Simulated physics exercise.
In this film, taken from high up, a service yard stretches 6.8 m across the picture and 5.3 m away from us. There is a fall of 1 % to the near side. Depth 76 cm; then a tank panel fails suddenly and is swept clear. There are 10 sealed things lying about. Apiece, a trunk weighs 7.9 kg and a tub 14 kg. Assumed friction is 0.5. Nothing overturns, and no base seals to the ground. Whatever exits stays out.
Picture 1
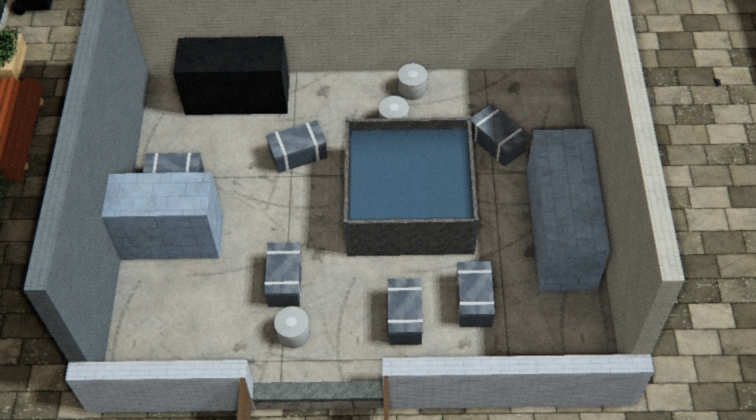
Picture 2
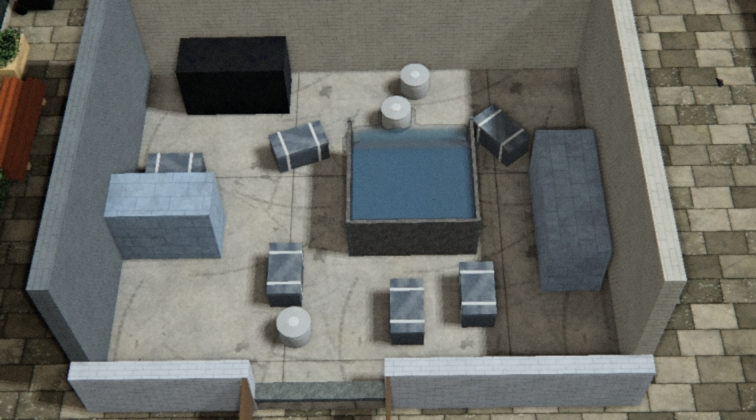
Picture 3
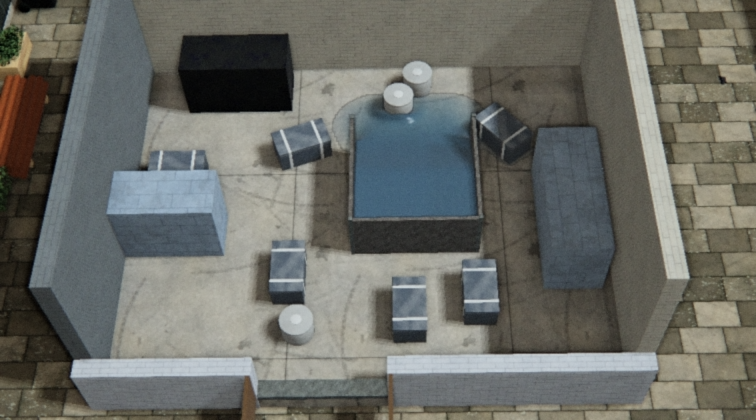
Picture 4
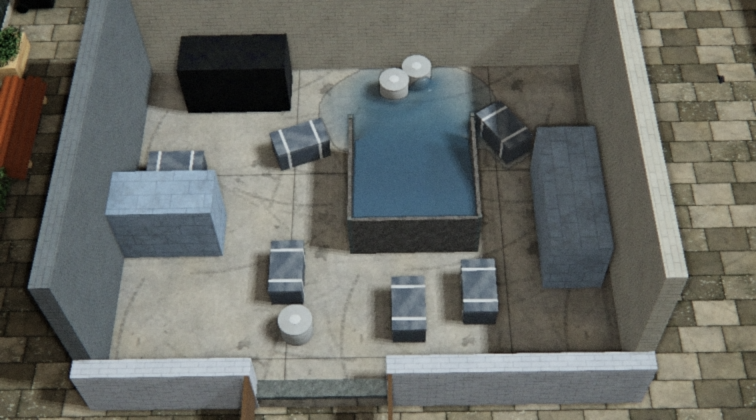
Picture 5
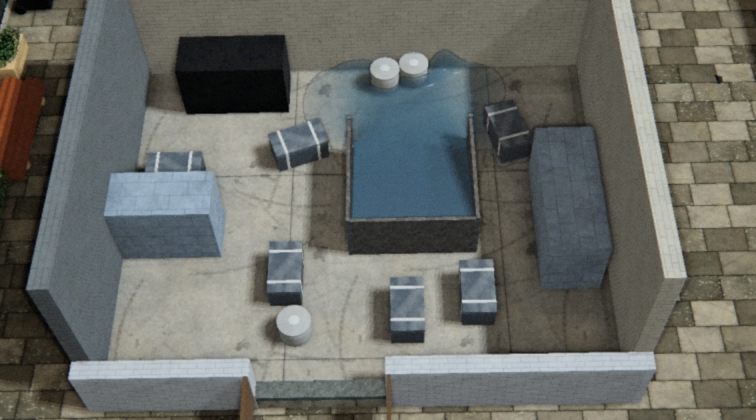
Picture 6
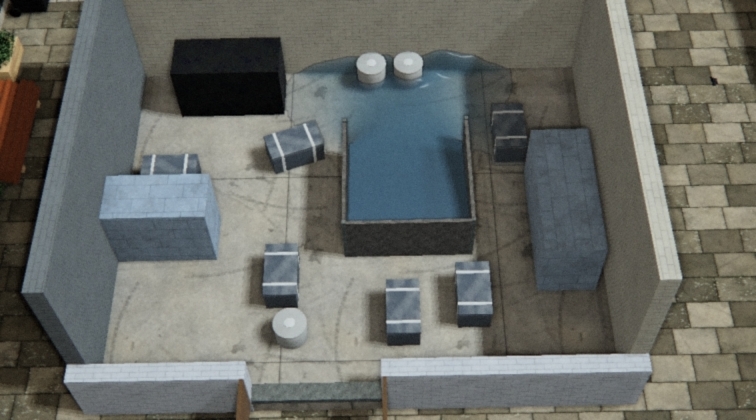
Water spreads from the open far side of a tank, shifting nearby drums and a trunk.
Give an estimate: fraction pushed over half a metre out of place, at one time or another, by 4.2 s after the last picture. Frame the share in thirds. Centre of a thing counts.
It is a medium share, a third or more but below two thirds.
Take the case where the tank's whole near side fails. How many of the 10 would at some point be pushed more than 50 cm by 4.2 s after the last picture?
Then 3.
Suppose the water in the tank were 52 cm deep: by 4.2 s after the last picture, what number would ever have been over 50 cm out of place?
It would come to 4 of them.
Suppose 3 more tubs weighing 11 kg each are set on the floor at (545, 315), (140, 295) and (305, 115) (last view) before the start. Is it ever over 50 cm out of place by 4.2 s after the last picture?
Order as listed: Inside half a metre / inside half a metre / beyond half a metre.
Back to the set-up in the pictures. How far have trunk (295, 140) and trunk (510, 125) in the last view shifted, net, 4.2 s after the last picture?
Taking them in turn, I get 300 cm for the first and 40 cm for the second.
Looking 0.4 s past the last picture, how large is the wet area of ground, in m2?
Roughly 9.0 m2.
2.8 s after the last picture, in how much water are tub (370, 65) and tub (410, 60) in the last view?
About 5 and 12 cm.
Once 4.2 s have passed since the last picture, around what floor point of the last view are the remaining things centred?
Mean position: Approximately (368, 264).
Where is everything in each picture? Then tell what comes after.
The first frame shows a tub at (394, 107), on the bottom; a trunk at (499, 127) rests on the ground; 2.9 m2 under water; 0 of 10 have shifted.
The second frame shows a tub at (396, 107), on the bottom; a trunk at (501, 127) rests on the ground; 3.8 m2 under water; 0 of 10 have shifted.
The third frame shows a tub at (398, 94) rests on the ground, 20 cm from its start; a trunk at (504, 125) rests on the ground; water covers 5.0 m2; 1 of 10 have shifted.
The fourth frame shows a tub at (394, 79), on the bottom, 49 cm from its start; a trunk at (504, 124), on the bottom, 3 cm from its start; 6.5 m2 under water; 2 of 10 have shifted.
The fifth frame shows a tub at (385, 68), on the bottom, 73 cm from its start; a trunk at (508, 123) rests on the ground, 12 cm from its start; water covers 7.5 m2; 3 of 10 have shifted.
The sixth frame shows a tub at (371, 63) floats, 87 cm from its start; a trunk at (510, 124) rests on the ground, 21 cm from its start; 8.0 m2 under water; 3 of 10 have shifted.
Then, 0.4 s after the last picture 1 of 10 are over 50 cm from their spots; 2 afloat.
Then, 1.5 s after the last picture 3 of 10 are over 50 cm from their spots; 1 afloat.
Then, 2.8 s after the last picture 5 of 10 are over 50 cm from their spots; 5 afloat.
Then, 4.2 s after the last picture 5 of 10 are over 50 cm from their spots, and 5 have been at some point; 4 afloat.
